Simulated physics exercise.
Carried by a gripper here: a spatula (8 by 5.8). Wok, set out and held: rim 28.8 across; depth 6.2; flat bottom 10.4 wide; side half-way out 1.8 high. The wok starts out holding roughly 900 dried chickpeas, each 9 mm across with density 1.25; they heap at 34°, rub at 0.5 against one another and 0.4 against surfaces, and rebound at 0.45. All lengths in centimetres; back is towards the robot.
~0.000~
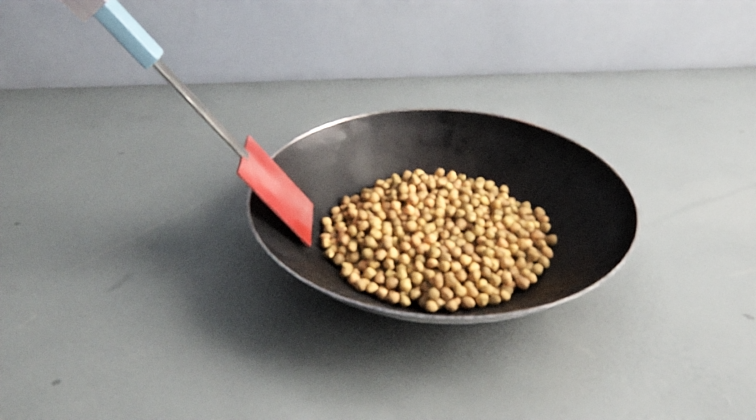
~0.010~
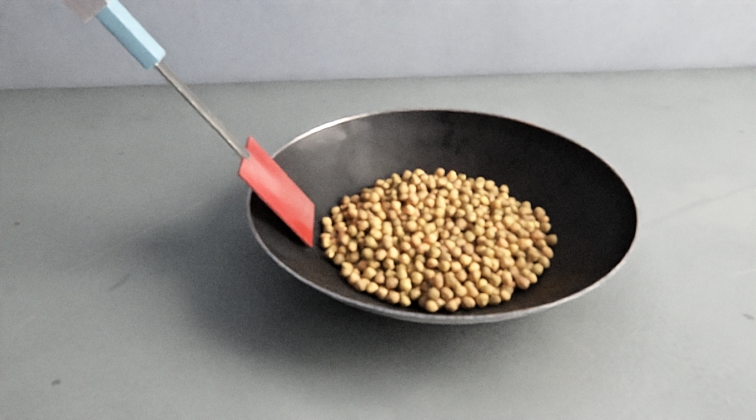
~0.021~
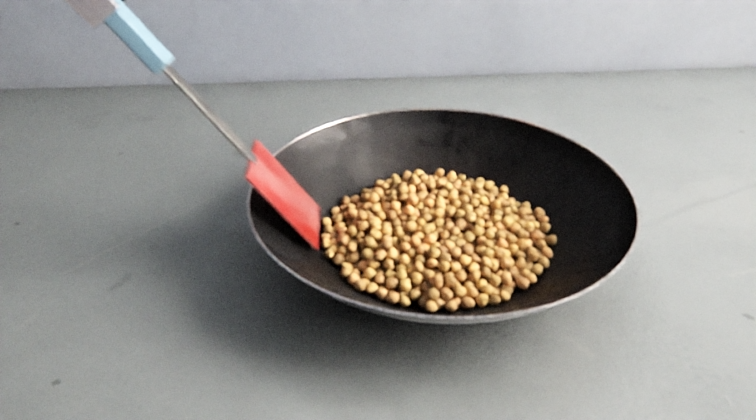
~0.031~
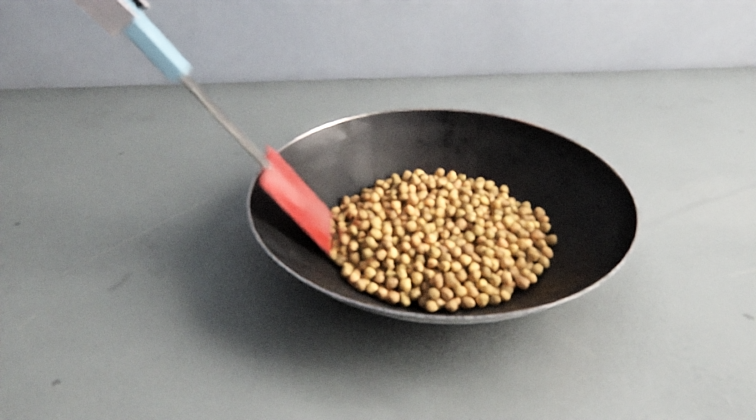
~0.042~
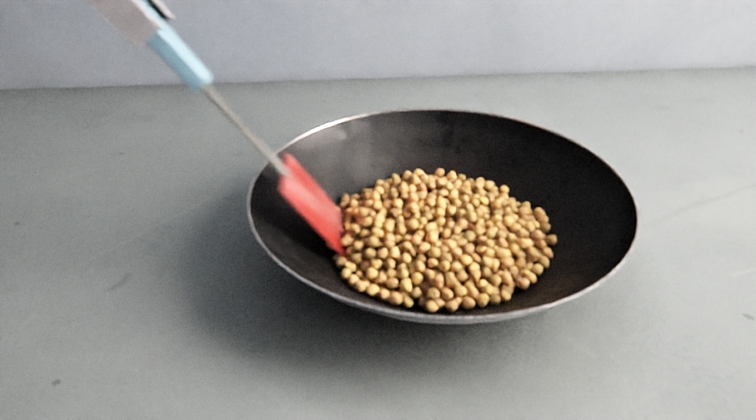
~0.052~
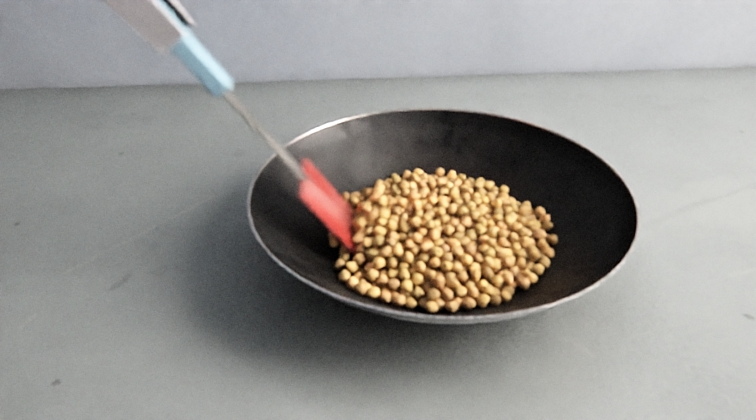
A gripper at the upper left, only partly in view, holds a spatula with a light blue handle, a thin metal shaft and a flat red blade. Seen from above at an angle, a wide black wok holding a heap of tan dried chickpeas sits on a grey surface before a pale wall. The spatula barely moves at first, then slides right into the heap's left edge, nudging chickpeas, while the camera stays still.
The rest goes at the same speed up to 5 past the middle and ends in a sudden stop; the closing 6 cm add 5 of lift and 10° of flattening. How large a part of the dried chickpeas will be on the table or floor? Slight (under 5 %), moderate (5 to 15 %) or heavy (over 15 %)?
Moderate.
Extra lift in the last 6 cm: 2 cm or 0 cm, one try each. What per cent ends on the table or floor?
First try about 5 %, second try about 0 %.
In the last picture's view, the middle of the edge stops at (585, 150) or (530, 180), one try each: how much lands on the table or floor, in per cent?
About 30 and 15 per cent.
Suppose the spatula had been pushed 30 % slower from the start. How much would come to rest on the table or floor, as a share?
In that case, around 5 per cent would end on the table or floor.
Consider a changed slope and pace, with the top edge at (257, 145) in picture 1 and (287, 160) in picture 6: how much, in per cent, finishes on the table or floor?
Off the vessel, on the table or floor: Some 0 percent.
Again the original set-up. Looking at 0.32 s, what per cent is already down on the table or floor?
Fraction noted: Close to 2 per cent.
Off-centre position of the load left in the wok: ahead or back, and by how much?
Roughly 3.5 cm ahead of the centre.
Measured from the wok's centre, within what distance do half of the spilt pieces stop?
60 cm.
After 0.08 s, sloping 56°, highest piece 5 above the table; 900 in the wok.
After 0.10 s, sloping 53°, highest piece 7 above the table; 900 in the wok.
After 0.32 s, sloping 46°, highest piece 12 above the table; 818 in the wok, 20 on the table or floor, 62 on the blade or in flight.
After 1.37 s, sloping 46°, highest piece 5 above the table; 817 in the wok, 83 on the table or floor.
In the end, 817 in the wok, 83 on the table or floor. That is 9 % on the table or floor.
